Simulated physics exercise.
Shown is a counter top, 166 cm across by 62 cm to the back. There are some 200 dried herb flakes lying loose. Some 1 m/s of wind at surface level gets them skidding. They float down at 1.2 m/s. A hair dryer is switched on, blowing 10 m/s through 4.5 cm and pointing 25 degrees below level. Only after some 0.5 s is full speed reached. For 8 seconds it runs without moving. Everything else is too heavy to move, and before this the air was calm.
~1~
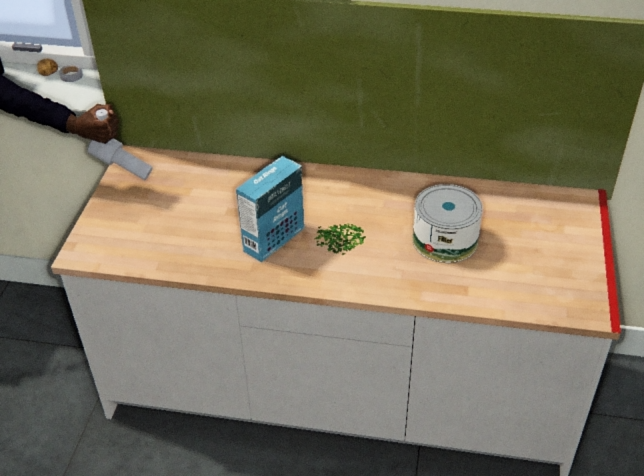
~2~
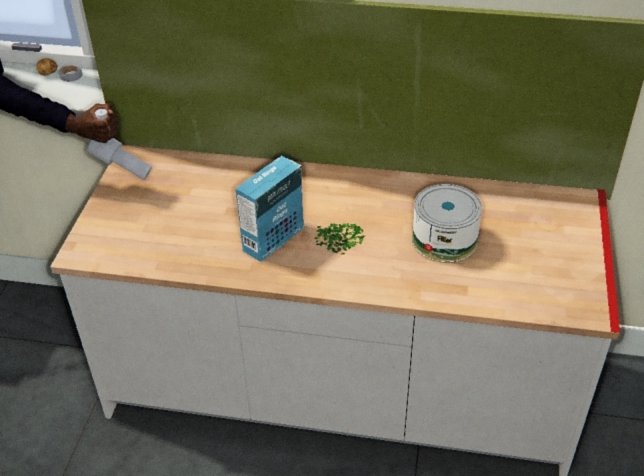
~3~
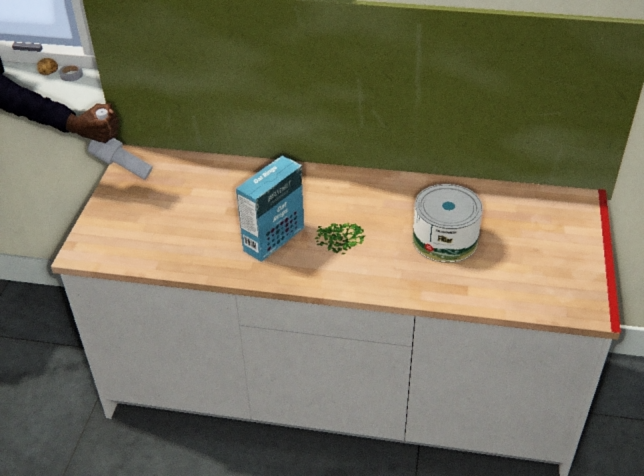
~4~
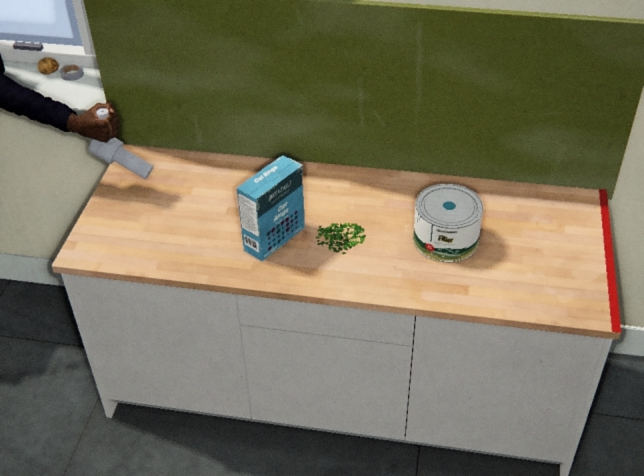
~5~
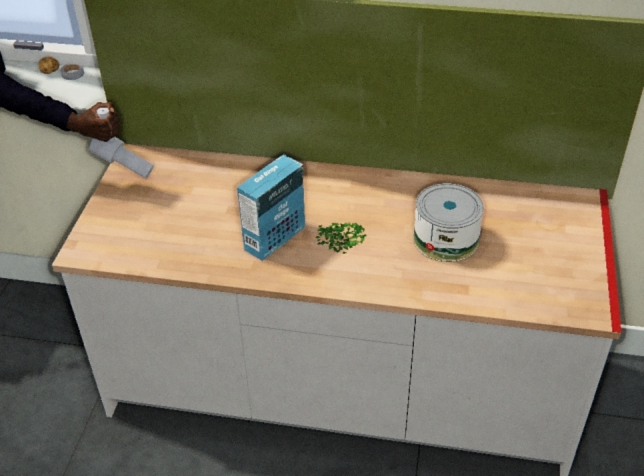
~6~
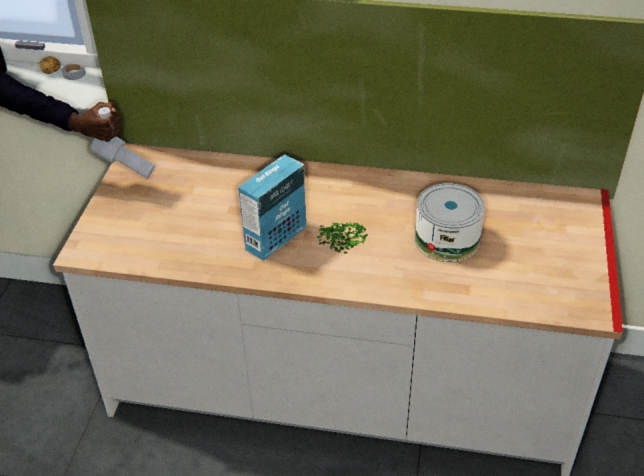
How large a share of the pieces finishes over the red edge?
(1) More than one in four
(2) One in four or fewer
The answer is 2.
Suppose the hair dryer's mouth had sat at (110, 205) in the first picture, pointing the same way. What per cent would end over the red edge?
You'd be looking at something like 0 in a hundred.
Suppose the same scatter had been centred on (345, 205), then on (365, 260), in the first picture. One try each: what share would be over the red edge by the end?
First try 80 %, second try 0 %.
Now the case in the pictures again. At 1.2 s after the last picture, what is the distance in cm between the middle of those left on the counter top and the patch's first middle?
Roughly 0 centimetres.
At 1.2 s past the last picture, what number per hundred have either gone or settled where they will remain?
It comes to some 30 per cent.
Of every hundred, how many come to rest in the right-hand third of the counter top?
Around 2 per cent.
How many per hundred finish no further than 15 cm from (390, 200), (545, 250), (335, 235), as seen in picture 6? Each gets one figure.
Roughly 0 %, 0 % and 60 %, in that order.
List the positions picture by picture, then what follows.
The middle of the dried herb flakes is near (340, 237), none has stirred yet and the mouth of the hair dryer is at (149, 174), in the first frame.
The middle of the dried herb flakes is near (339, 236), none has stirred yet and the red edge is centred on (612, 255), in the second frame.
The middle of the dried herb flakes is near (340, 236), none has stirred yet, the top of a carton is at (269, 176) and the top of a large tin is at (449, 206), in the third frame.
The middle of the dried herb flakes is near (340, 235) and none has stirred yet, in the fourth frame.
The middle of the dried herb flakes is near (341, 235) and none has stirred yet, in the fifth frame.
The middle of the dried herb flakes is near (342, 235) and none has stirred yet, in the sixth frame.
Then, 1.2 s after the last picture, 73 % are on the move or not yet settled, 0 % are over the red edge; the middle of those still in play is near (342, 235).
Then, 2.1 s after the last picture, 71 % are on the move or not yet settled, 0 % are over the red edge; the middle of those still in play is near (349, 240).
Then, 4.0 s after the last picture, 64 % are on the move or not yet settled, 1 % are over the red edge; the middle of those still in play is near (351, 242).
Then, 7.6 s after the last picture, at the end, 1 % are over the red edge; the middle of those still in play is near (353, 242).
